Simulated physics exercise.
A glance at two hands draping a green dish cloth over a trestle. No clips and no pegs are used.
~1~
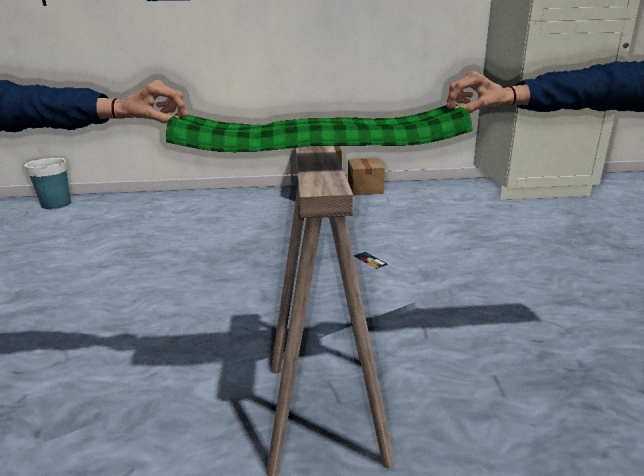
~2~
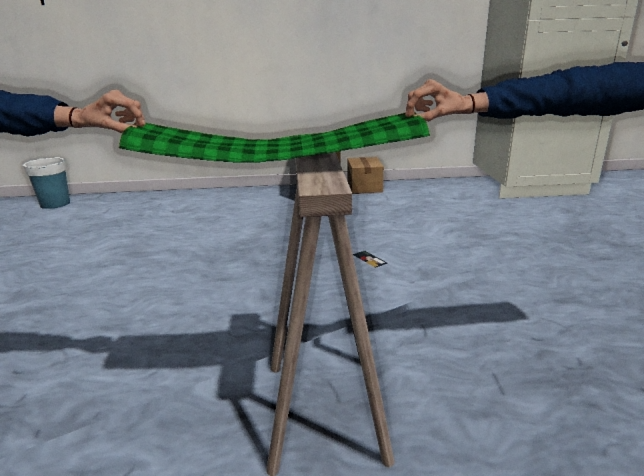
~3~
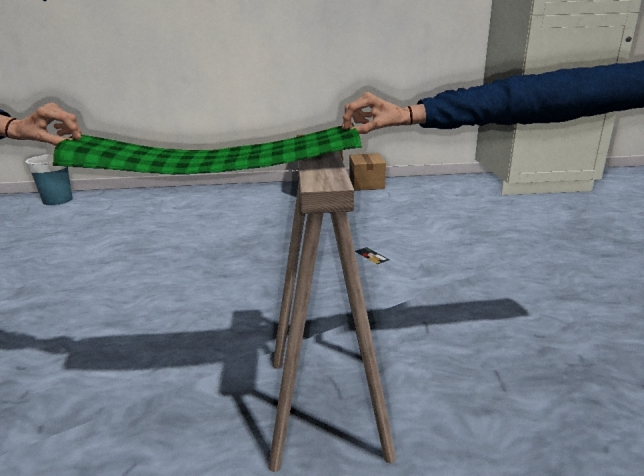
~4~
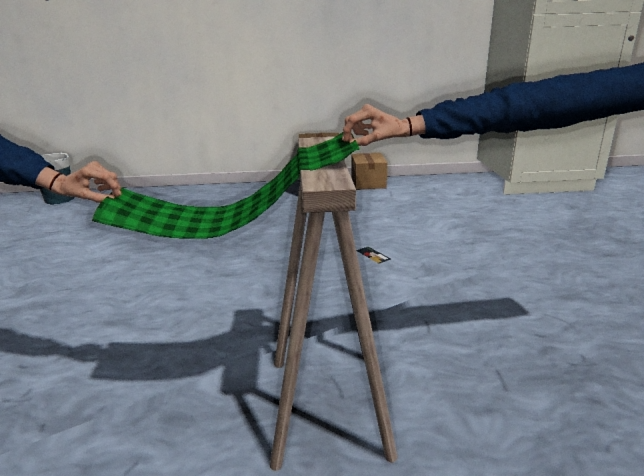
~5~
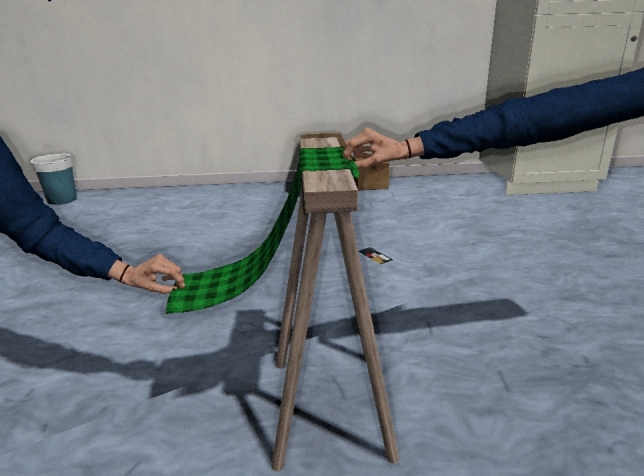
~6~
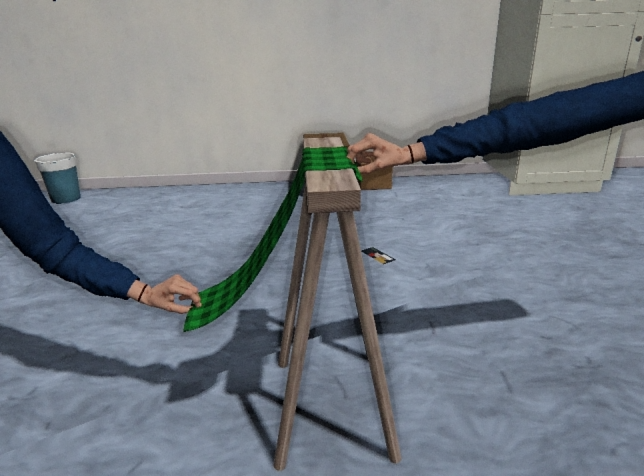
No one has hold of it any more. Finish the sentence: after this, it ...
After this, it comes off on the left.
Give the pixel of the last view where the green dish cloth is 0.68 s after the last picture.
(277, 407).
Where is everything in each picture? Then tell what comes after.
The first frame shows left end (173, 143); right end (467, 132); top of the trestle (327, 200).
The second frame shows left end (125, 149); right end (424, 137).
The third frame shows left end (59, 166); right end (356, 148); top of the trestle (328, 196).
The fourth frame shows left end (98, 222); right end (354, 151).
The fifth frame shows left end (171, 313); right end (354, 176).
The sixth frame shows left end (188, 331); right end (358, 178); far more of it on the left.
Then, 0.40 s later than the last view, dish cloth clear of the top and falling near (277, 334).
Then, 0.68 s later than the last view, dish cloth in a heap on the floor near (277, 408).
Finally, dish cloth in a heap on the floor near (277, 408). The green dish cloth slips off to the left.
